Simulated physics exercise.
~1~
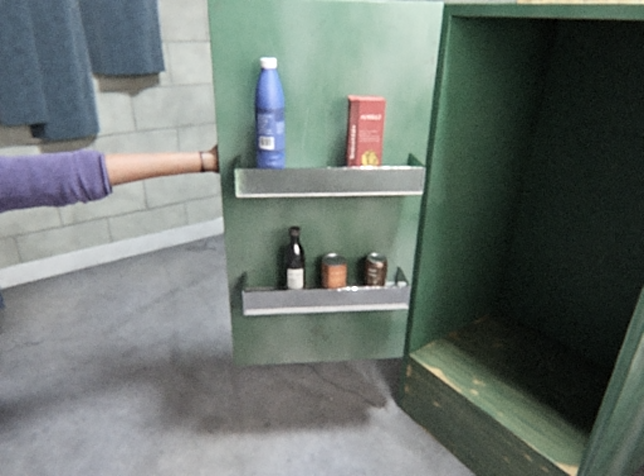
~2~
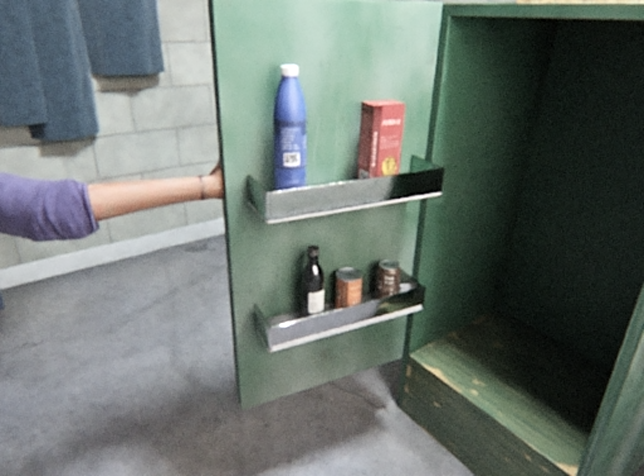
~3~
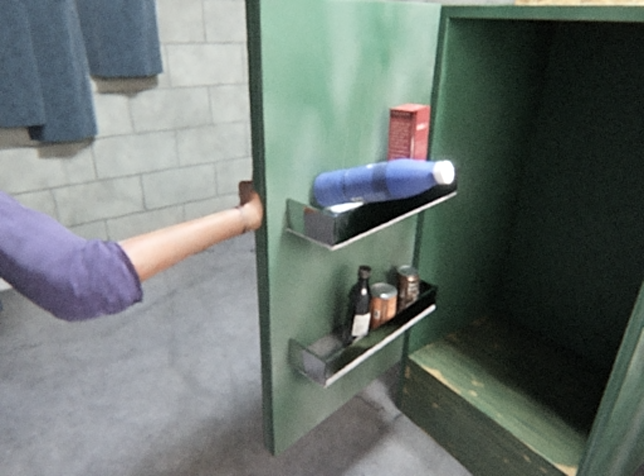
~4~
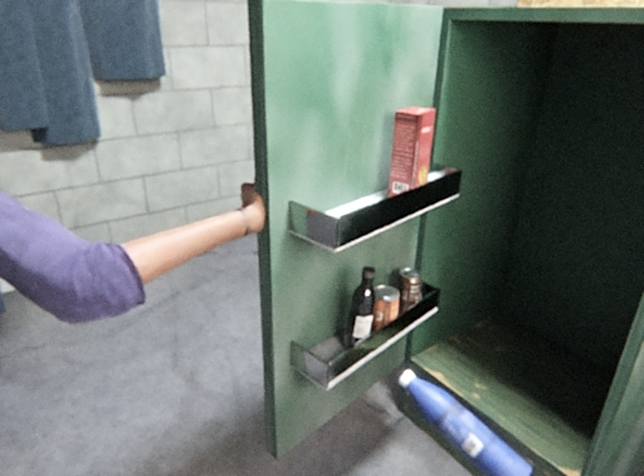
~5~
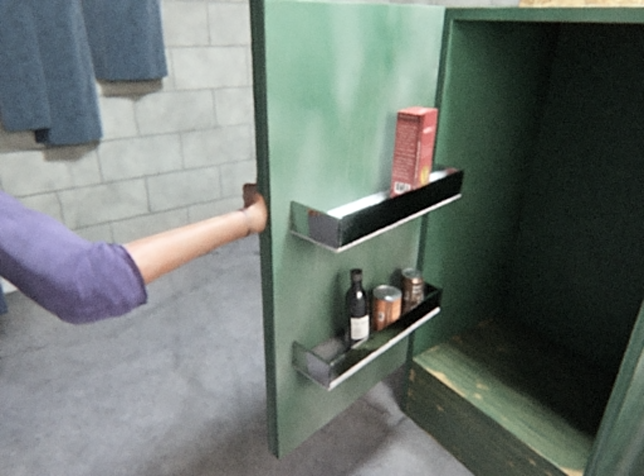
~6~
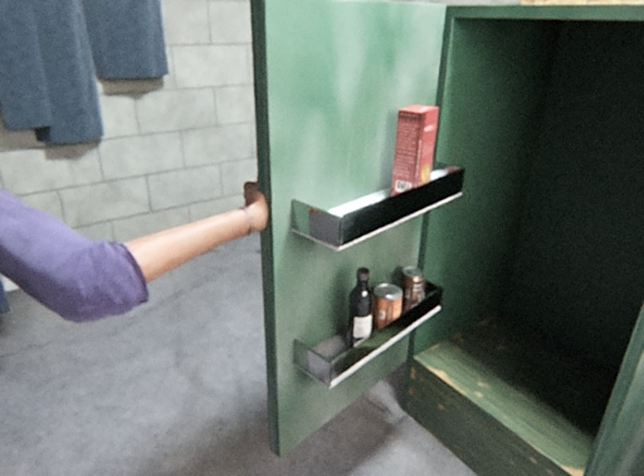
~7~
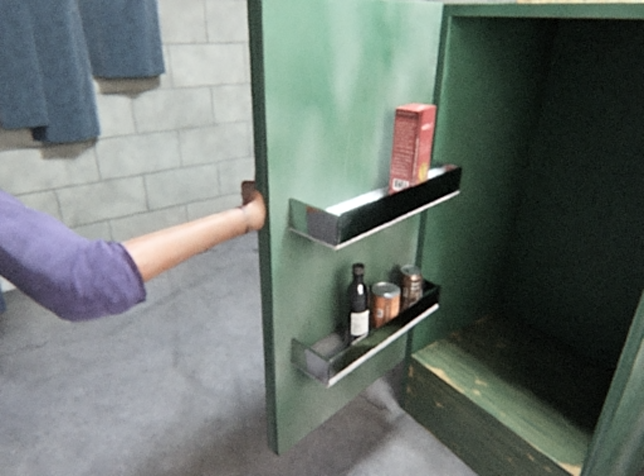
The clip opens on a green locker door standing open, its inner face fitted with two racks holding a blue bottle and red carton above, and a black bottle and two small cans below. A purple-sleeved arm reaches in from the left and pushes the door, swinging it toward the locker. The door halts while still well open, and the blue bottle tips over the rail onto its side. It drops down past the lower rack and disappears from view. The hand stays against the motionless door, with the carton, black bottle and both cans still upright in their racks.
